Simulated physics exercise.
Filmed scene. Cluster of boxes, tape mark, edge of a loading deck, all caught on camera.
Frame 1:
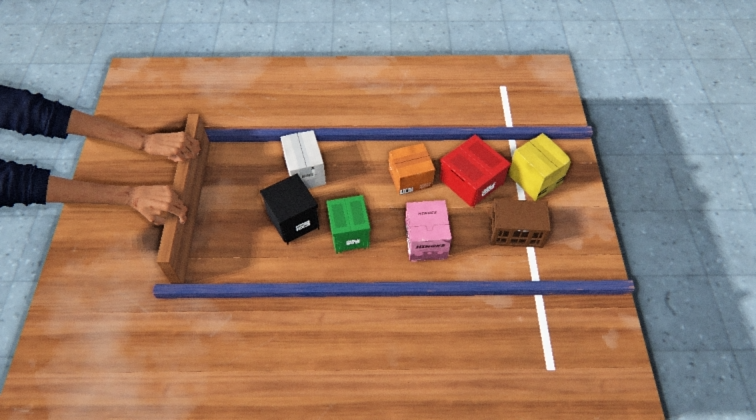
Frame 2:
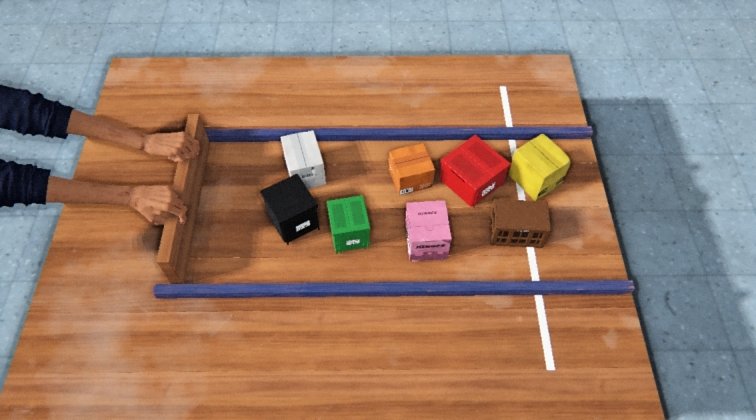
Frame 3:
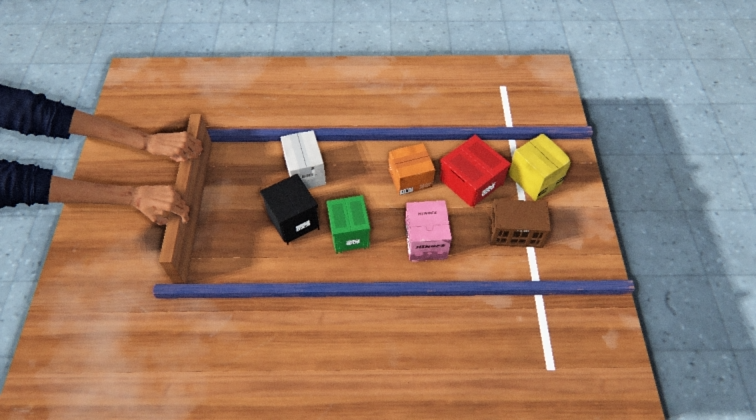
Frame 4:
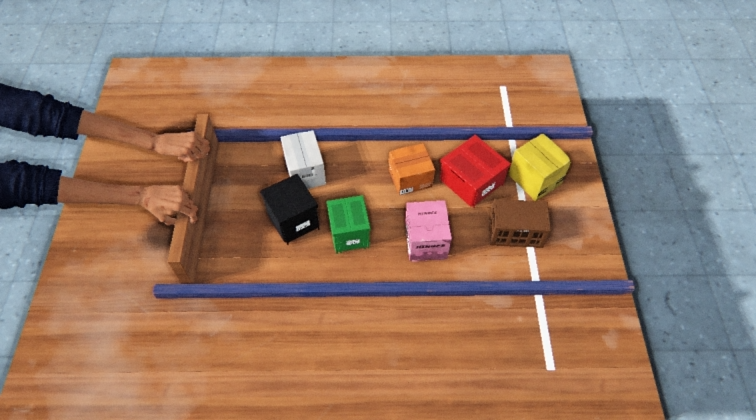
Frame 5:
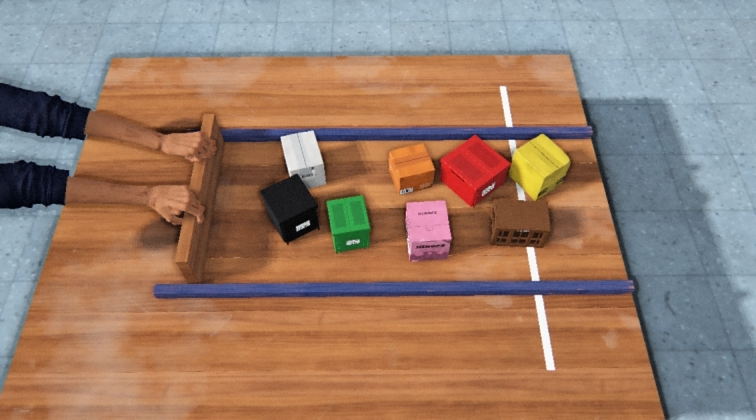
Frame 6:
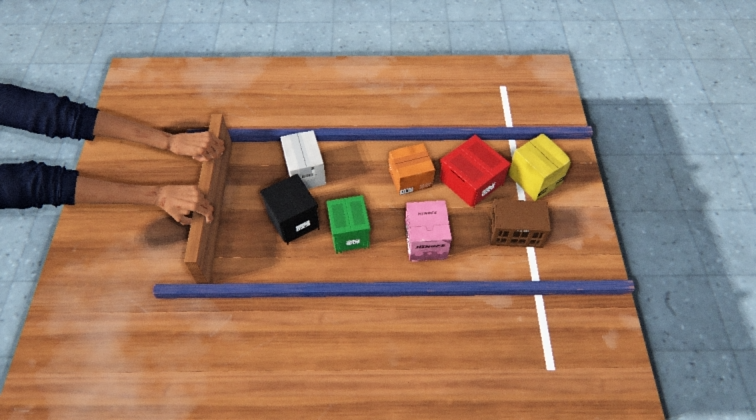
Two hands slid a wooden plank slowly a short way to the right between two blue rails on a wooden table, while the colorful boxes ahead of it, some near a white line, stayed still.
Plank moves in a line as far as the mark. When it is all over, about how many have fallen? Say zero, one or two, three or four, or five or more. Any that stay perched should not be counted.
When it is all over, the number fallen is three or four.
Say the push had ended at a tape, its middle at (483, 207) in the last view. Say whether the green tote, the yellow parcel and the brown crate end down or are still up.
In the end the green tote keeps its place, the yellow parcel drops and the brown crate drops.
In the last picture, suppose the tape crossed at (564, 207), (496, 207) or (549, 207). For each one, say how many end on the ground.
Tallies in the order asked: 6, 2, 4.
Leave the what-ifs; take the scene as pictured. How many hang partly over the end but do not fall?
That adds up to 0.
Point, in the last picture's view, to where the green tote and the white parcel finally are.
About (591, 225), and the other about (537, 161).
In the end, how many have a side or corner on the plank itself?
2.
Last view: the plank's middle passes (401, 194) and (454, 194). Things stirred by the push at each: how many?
Counts: 8, 8.
A little later, none off yet; yellow parcel at rest near (539, 167); brown crate at rest near (519, 224); red tote at rest near (473, 172).
When it is over, the number that fall off is three or four; down, pink box, red tote, brown crate and yellow parcel.
